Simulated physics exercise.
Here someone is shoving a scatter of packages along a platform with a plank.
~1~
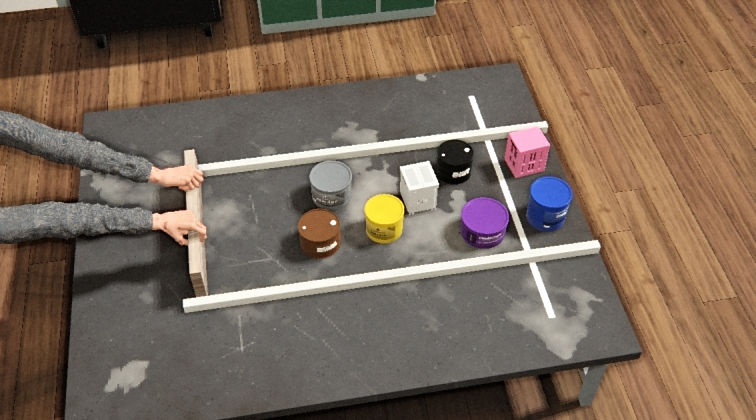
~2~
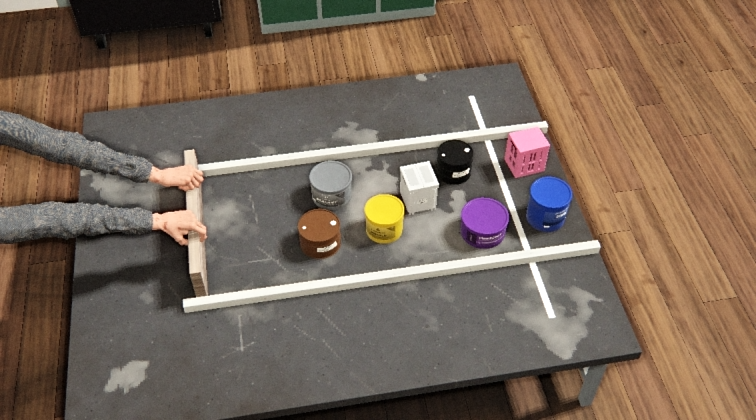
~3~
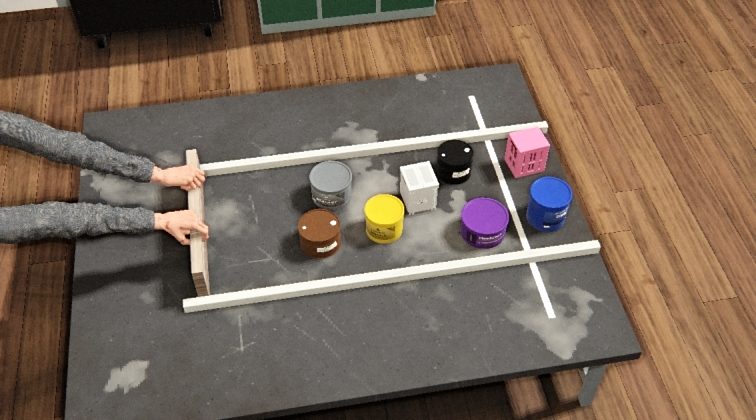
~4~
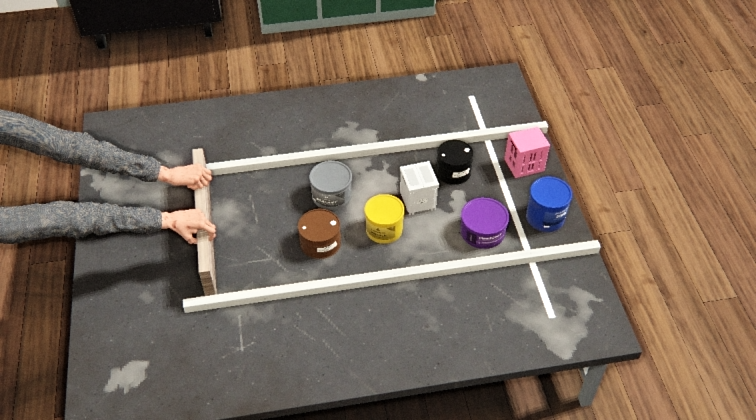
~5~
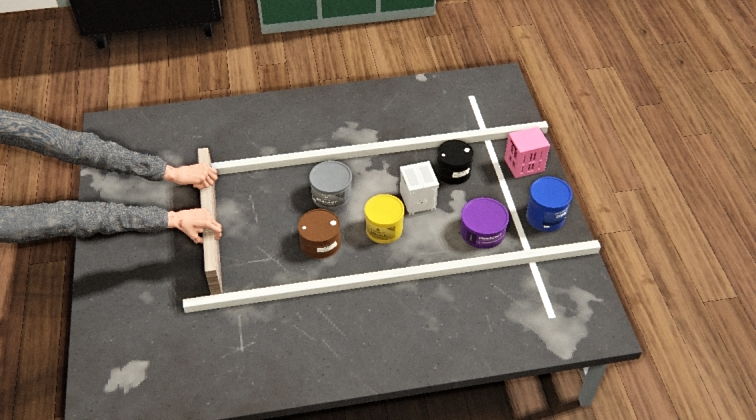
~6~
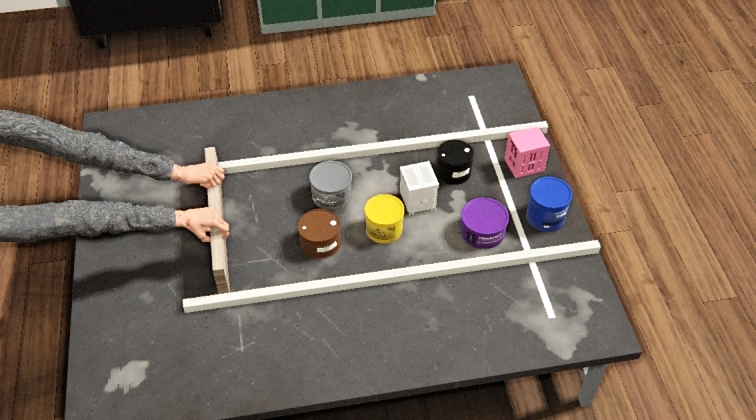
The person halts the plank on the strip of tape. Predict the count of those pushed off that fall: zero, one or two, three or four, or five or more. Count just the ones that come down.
Lost: One or two.
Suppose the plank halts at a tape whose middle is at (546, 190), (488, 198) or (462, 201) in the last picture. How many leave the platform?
Respectively 5, 1 and 0.
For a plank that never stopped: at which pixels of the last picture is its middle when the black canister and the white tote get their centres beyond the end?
The middle is at (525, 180) when it's the black canister, and at (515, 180) when it's the white tote.
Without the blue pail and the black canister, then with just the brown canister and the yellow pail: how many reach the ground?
Count: 1 (first case); 1 (second).
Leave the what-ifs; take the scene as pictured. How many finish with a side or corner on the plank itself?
The count comes out at 3.
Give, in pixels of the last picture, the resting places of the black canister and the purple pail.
In the last picture the black canister sits at (538, 137) while the purple pail sits at (546, 227).
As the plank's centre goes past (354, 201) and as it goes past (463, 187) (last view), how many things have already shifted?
4 at one spot and 8 at the other.
Soon after, none off yet; blue pail at rest near (548, 205); pink crate at rest near (527, 152); purple pail at rest near (484, 223).
In the end, the number that fall off is one or two; gone, pink crate and blue pail.
